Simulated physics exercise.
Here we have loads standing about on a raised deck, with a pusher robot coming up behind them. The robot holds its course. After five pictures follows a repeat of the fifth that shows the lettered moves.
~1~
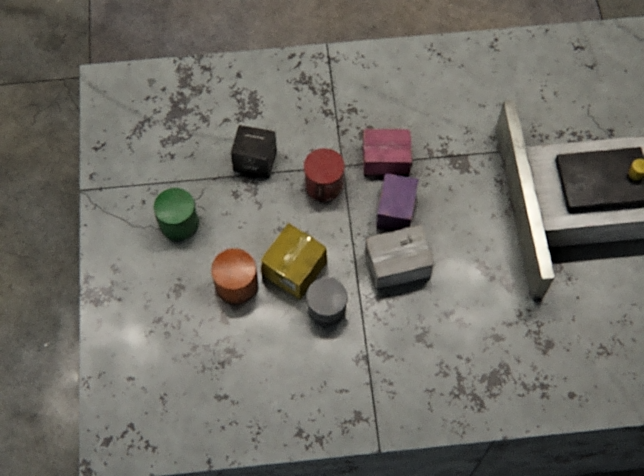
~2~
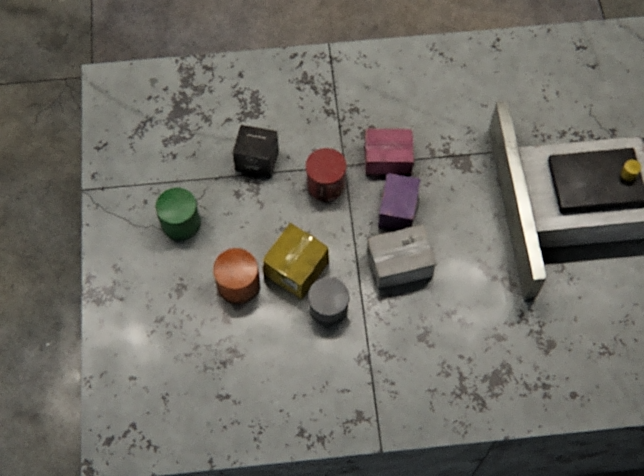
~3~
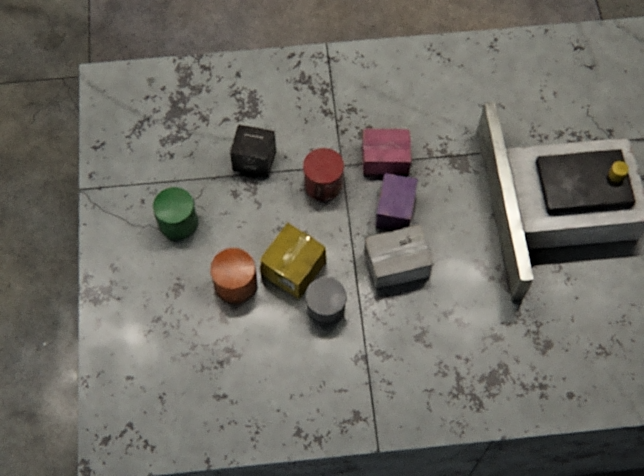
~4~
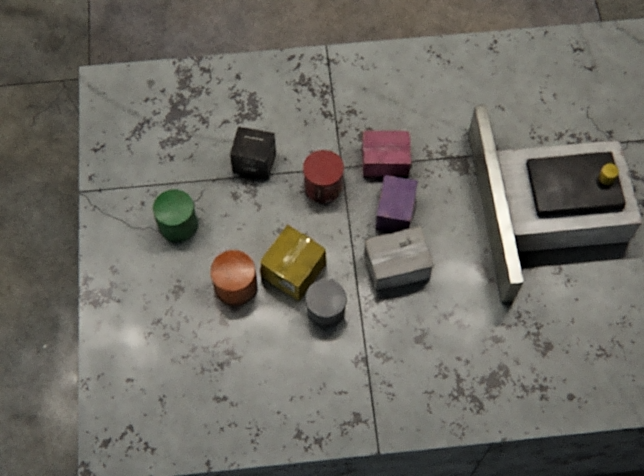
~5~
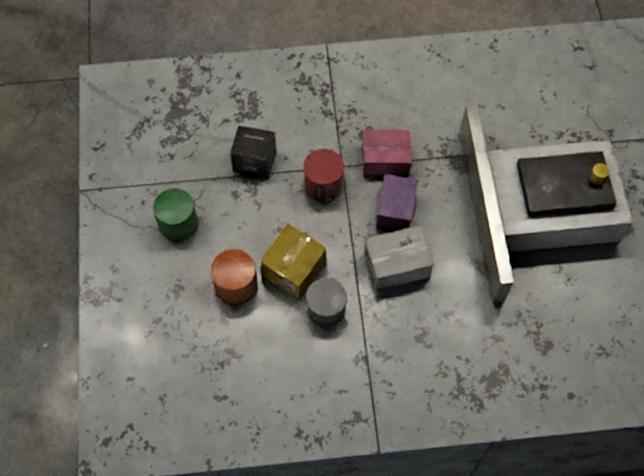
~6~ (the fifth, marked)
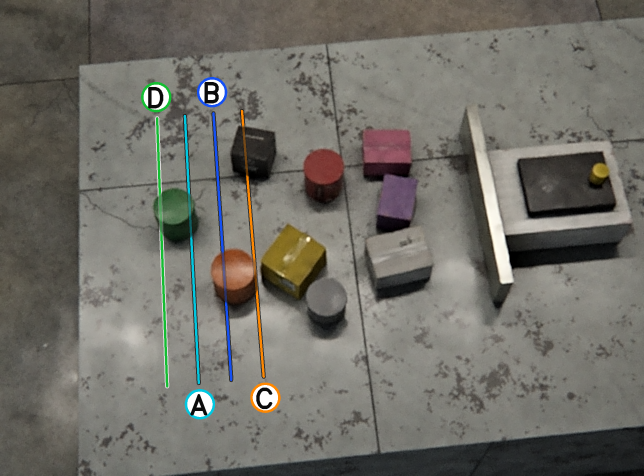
A pale pusher robot with a broad upright blade and a dark top panel stands at the right of a grey, blotched deck, seen from high above. Left of it sit pink, purple and white boxes, a red cylinder, black and yellow boxes, and grey, orange and green cylinders farther left. The robot slides slowly and steadily left, while the objects stay still and the view barely shifts.
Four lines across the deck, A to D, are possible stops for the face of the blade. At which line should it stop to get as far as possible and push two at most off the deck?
D is the last line within the limit.
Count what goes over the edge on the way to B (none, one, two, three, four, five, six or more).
By then, none.
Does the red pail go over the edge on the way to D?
No.
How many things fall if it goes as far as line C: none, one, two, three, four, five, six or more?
The count is none.
On the copy, A at (191, 241); B at (222, 238); C at (252, 235); D at (162, 244).
On D. First, robot (443, 194); orange canister (223, 280); pink parcel (332, 159).
Then, robot (325, 205); green canister (154, 215); orange canister (161, 301).
Finally, robot (233, 213); green canister over the edge; yellow parcel (75, 264); one fallen.
By contrast, A is within the limit but short; B is within the limit but short; C is within the limit but short.
